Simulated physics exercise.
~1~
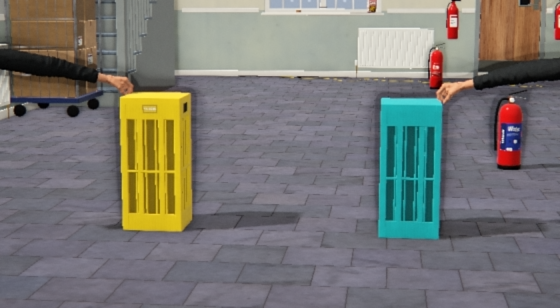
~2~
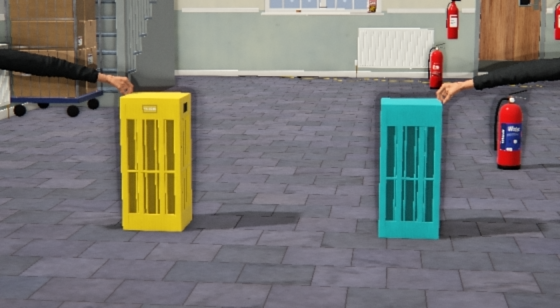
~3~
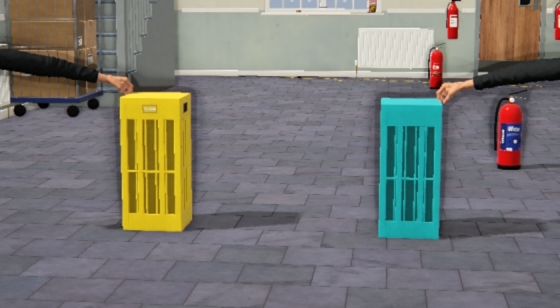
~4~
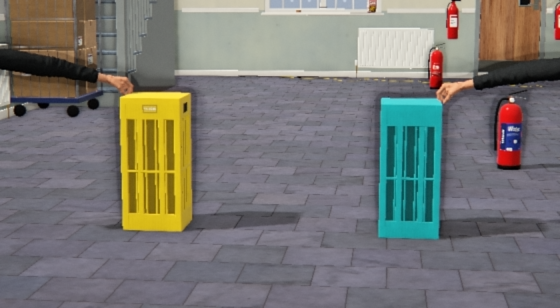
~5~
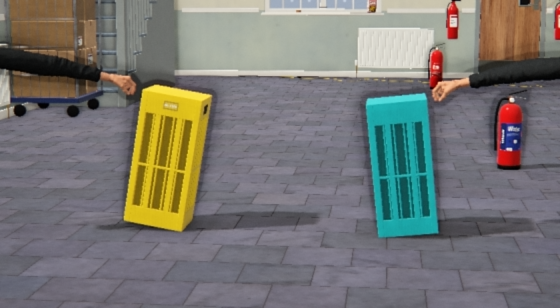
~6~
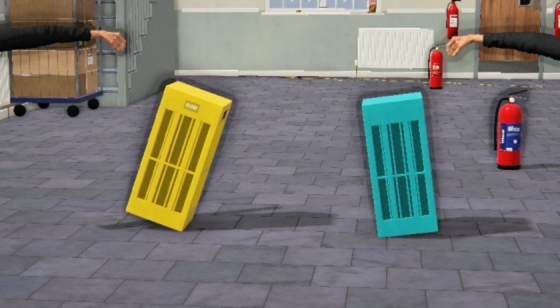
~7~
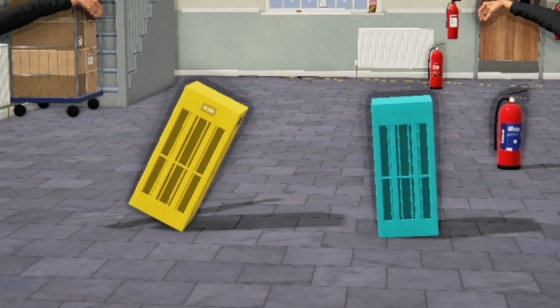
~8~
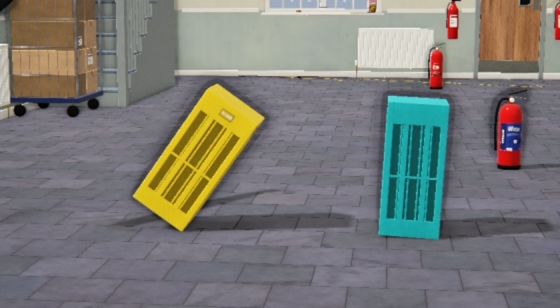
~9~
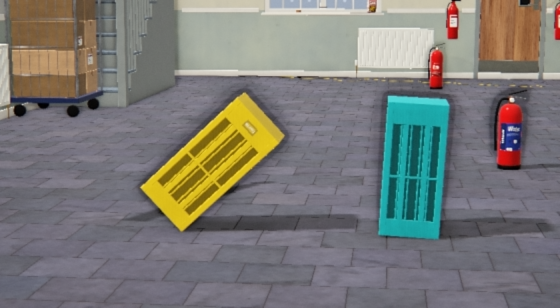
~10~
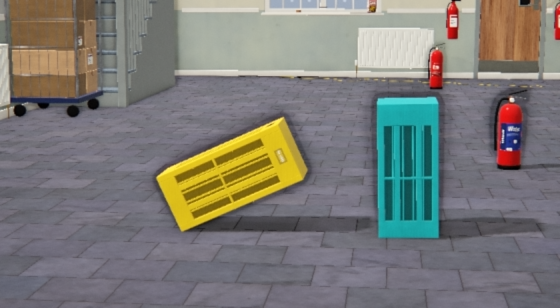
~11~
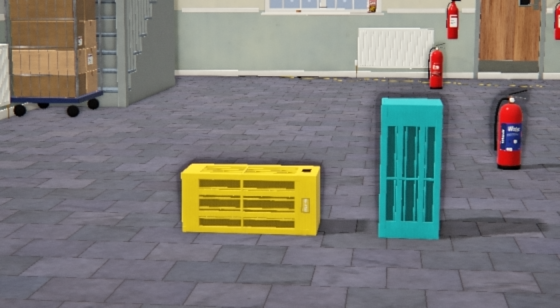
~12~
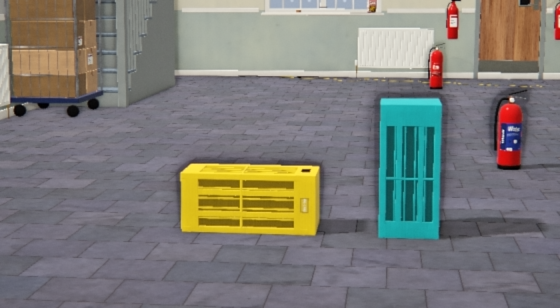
In this clip, two hands tip a yellow crate on the left and a turquoise crate on the right toward each other, then let go and withdraw. The yellow crate keeps leaning rightward and falls onto its side, while the turquoise crate rocks back and stands upright.
